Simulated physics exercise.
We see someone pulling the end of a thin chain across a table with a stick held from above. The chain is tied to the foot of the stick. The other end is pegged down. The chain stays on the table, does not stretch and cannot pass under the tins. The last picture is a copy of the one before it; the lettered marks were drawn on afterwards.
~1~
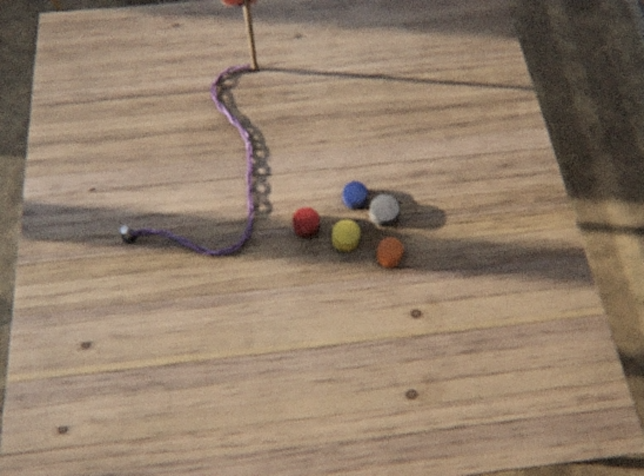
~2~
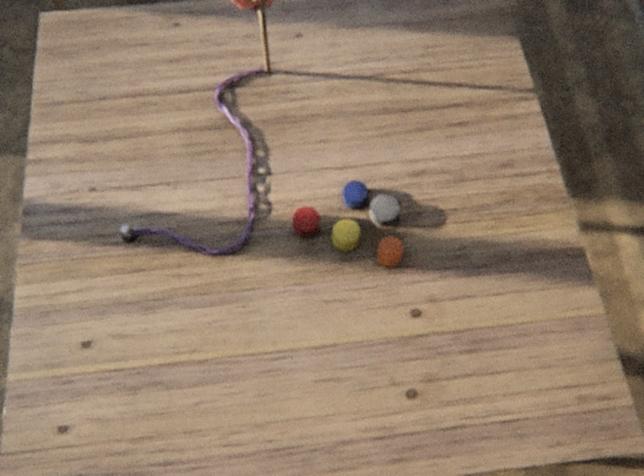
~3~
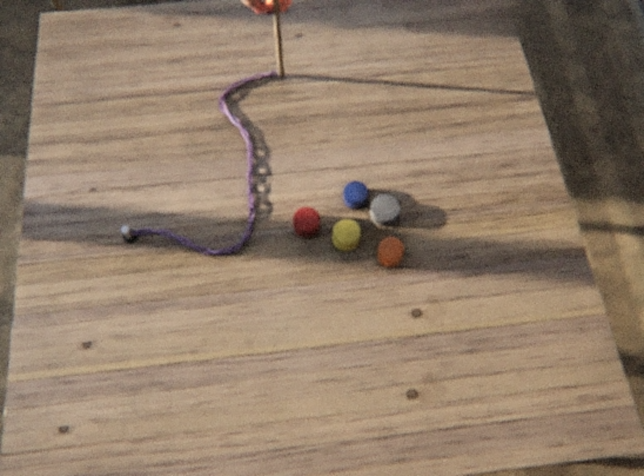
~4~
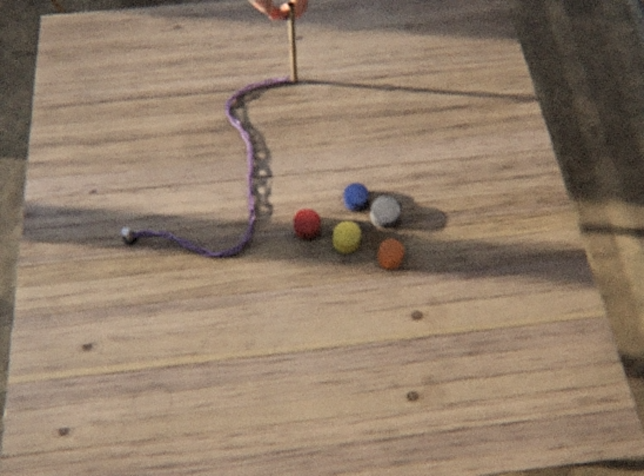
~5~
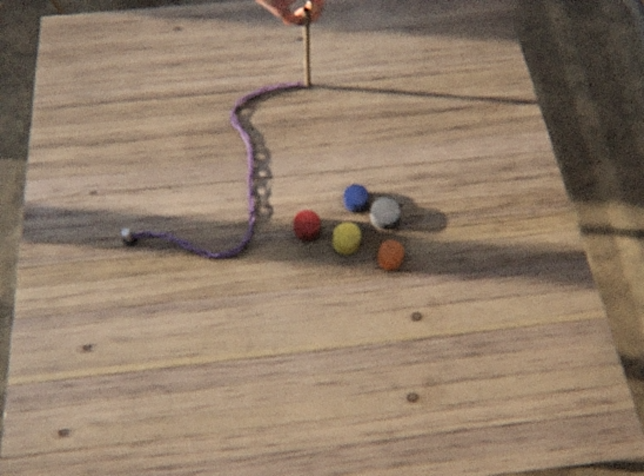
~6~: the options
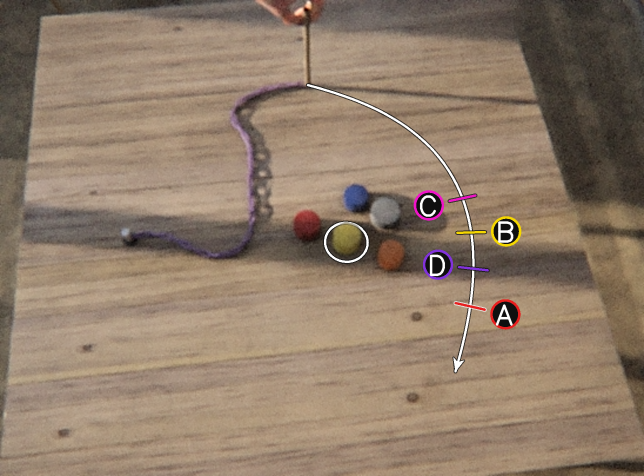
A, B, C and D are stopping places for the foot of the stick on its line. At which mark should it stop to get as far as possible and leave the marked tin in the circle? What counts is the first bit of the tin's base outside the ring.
All is well up to A.
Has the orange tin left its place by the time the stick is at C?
By then, no.
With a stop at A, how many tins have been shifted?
Two.
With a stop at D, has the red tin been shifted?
No.
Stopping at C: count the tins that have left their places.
The count is none.
On the marked copy, A at (470, 306); B at (471, 232); C at (463, 198); D at (473, 269); the ring at (346, 242); the route from (308, 85) via (456, 184) to (455, 372).
Following A. Soon after the start, foot of the stick (404, 126); yellow tin (347, 239).
Later, foot of the stick (466, 212); yellow tin (347, 239).
In the end, foot of the stick (470, 307); grey tin (379, 230); blue tin (356, 216); yellow tin (347, 239); the yellow tin is still in its ring.
As for the rest, B is safe but short; C is safe but short; D is safe but short.
